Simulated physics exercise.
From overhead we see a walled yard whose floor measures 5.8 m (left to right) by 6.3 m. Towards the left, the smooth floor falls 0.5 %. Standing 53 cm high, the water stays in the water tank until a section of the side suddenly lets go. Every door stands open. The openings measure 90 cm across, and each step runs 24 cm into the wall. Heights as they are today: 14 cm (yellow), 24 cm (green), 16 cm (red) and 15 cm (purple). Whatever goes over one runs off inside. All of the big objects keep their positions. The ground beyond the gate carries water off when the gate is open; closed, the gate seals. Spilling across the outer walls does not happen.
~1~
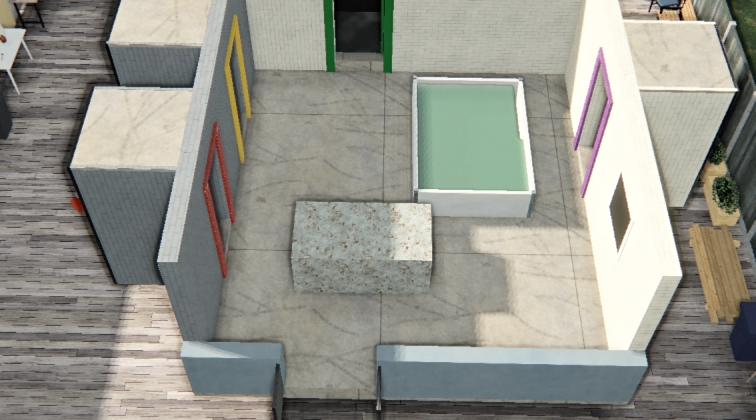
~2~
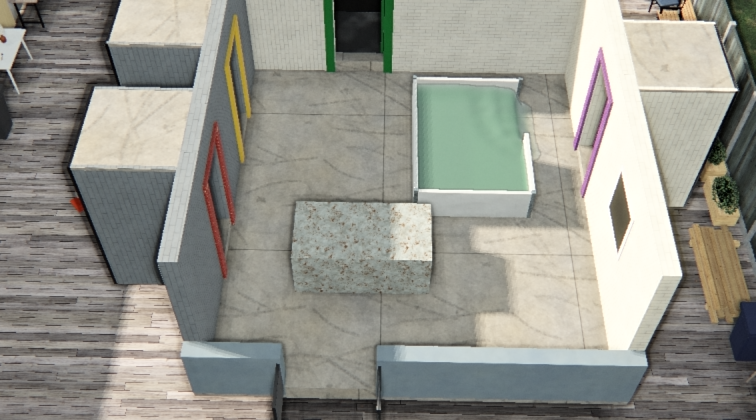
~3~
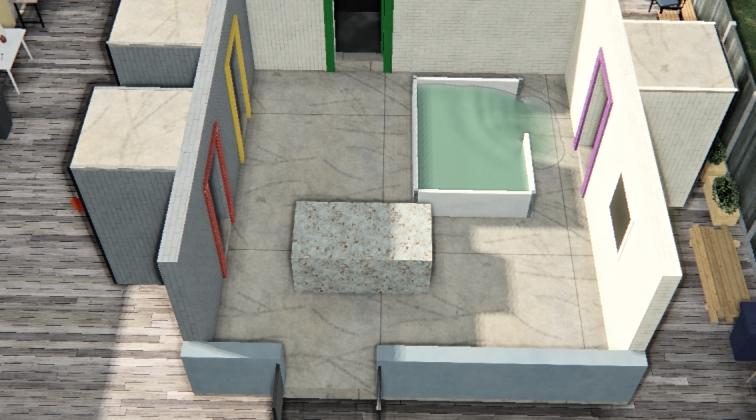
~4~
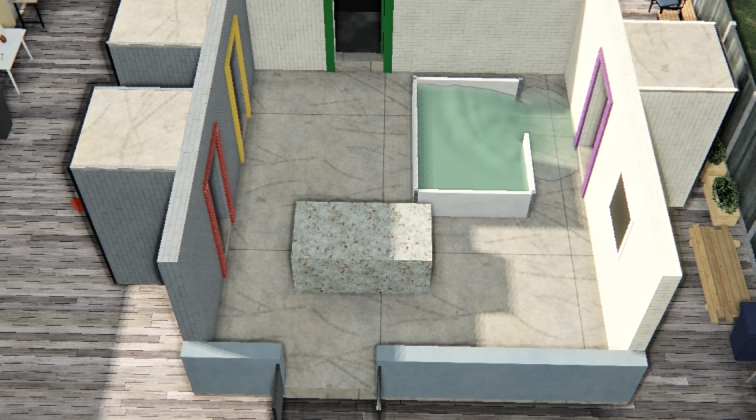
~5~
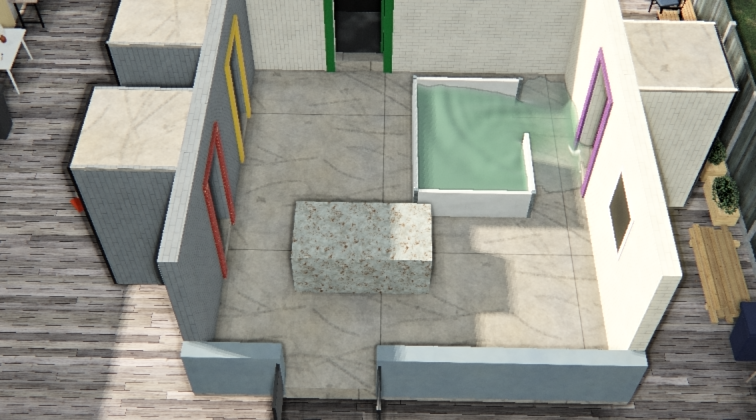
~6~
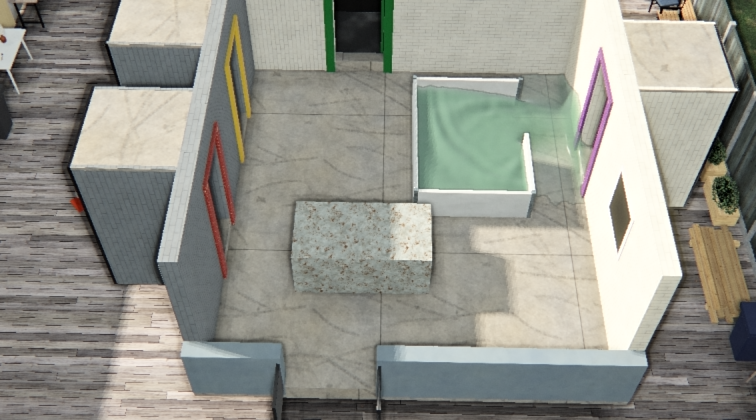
Walled yard with a speckled block, green water pouring from a gap in a white tank and spreading right across the floor.
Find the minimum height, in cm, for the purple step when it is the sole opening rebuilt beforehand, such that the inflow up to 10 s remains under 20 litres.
The minimum height is about 21 cm.
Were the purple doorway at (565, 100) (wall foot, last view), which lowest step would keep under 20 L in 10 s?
Roughly 34 cm, give or take.
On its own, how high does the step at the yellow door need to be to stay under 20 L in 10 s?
Yellow: 6.5 cm.
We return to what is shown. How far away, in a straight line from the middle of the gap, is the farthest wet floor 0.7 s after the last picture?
Distance from gap: Approx. 3.0 m.
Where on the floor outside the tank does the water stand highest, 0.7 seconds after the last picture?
Around pixel (564, 80).
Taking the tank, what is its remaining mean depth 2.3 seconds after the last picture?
Mean depth: Approx. 25 cm.
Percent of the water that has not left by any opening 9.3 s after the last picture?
I'd say near 94 per cent is still there.
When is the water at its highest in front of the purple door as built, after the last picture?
The depth peaks at about 0.6 seconds.
Then, 0.7 s after the last picture water covers 10 % of the floor, deepest (56 cm) near (564, 80); 21 cm at the purple door, 13 litres in over its 15 cm step.
Then, 2.3 s after the last picture water covers 45 % of the floor, deepest (30 cm) near (566, 94); 19 cm at the purple door, 40 litres in over its 15 cm step.
Then, 9.3 s after the last picture water covers 95 % of the floor, deepest (13 cm) near (211, 370); 7 cm at the purple door, 54 litres in over its 15 cm step.
At the purple door as built, the water peaked near 22 cm, 0.5 s after the last picture.
With a step of 18 cm, 34 litres would have come in within the 10 s; with 25 cm, 7 litres. So under 20 litres takes about 21 cm.
